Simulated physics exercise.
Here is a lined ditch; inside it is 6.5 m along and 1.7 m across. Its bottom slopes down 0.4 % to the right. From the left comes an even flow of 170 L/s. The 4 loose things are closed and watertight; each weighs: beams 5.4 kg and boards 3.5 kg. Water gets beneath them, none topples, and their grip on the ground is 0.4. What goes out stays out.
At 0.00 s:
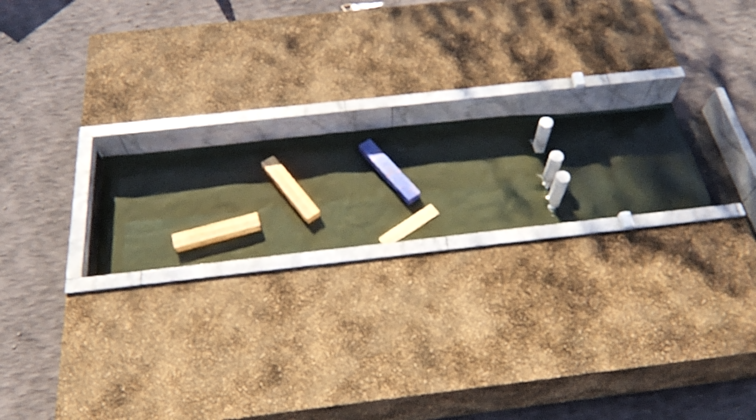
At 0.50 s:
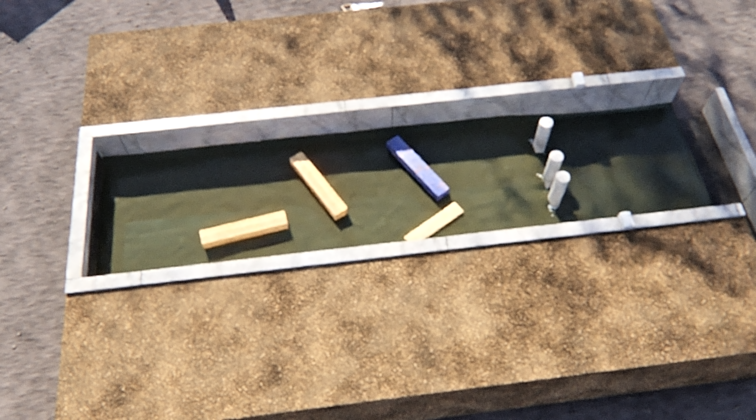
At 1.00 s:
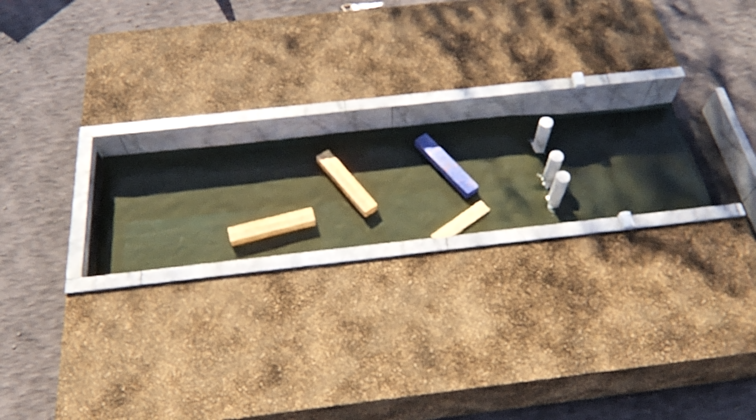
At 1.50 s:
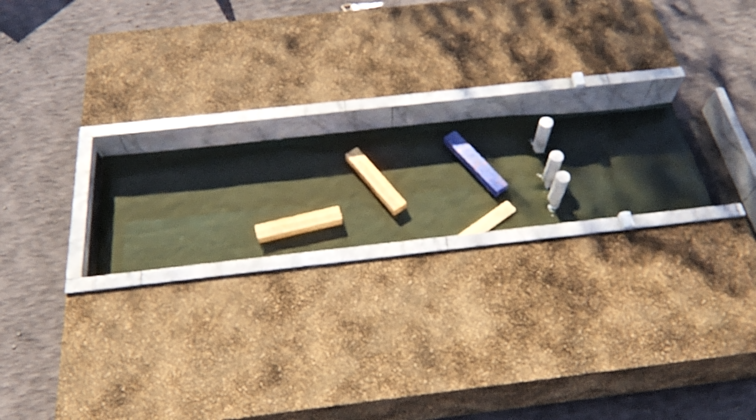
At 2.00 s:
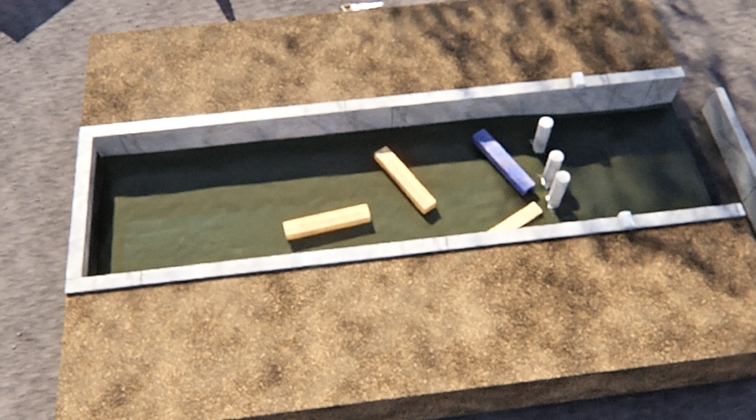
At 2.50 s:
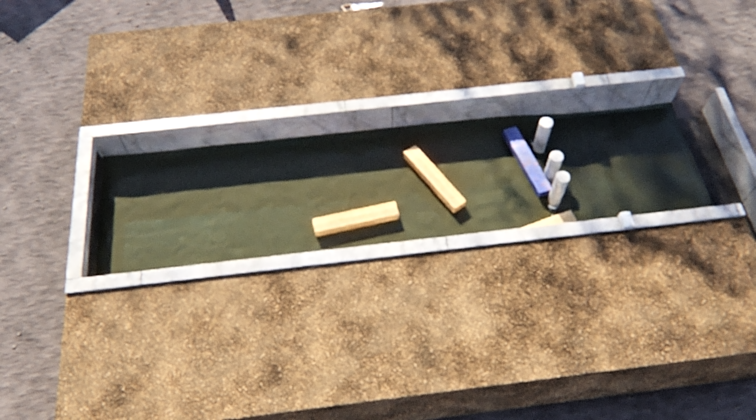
Four floating beams and boards, one blue and three pale orange or yellow, drift steadily rightward along a water-filled ditch, the blue one turning slightly as it comes up beside the white posts. The ditch, lined with pale walls and bordered by brown earth, is seen from above by a still camera. Three short white posts stand in the dark greenish water on the right.
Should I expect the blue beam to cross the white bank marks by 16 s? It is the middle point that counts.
Blue beam falls short.
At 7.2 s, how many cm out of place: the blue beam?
Roughly 150 cm by then.
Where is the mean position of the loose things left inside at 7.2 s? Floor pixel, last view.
Near (516, 200).
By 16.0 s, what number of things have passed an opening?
I count 3.
After 3.5 s the blue beam is near (532, 159), 1.6 m from its start, afloat; 1 of 4 are over the mark; 4 afloat.
After 7.2 s the blue beam is near (532, 159), 1.6 m from its start, afloat; 1 of 4 are over the mark; 3 afloat.
After 12.0 s the blue beam is near (532, 159), 1.6 m from its start, afloat; 3 of 4 are over the mark; 1 afloat.
After 16.0 s the blue beam is near (532, 159), 1.6 m from its start, afloat; 3 of 4 are over the mark; 1 afloat.
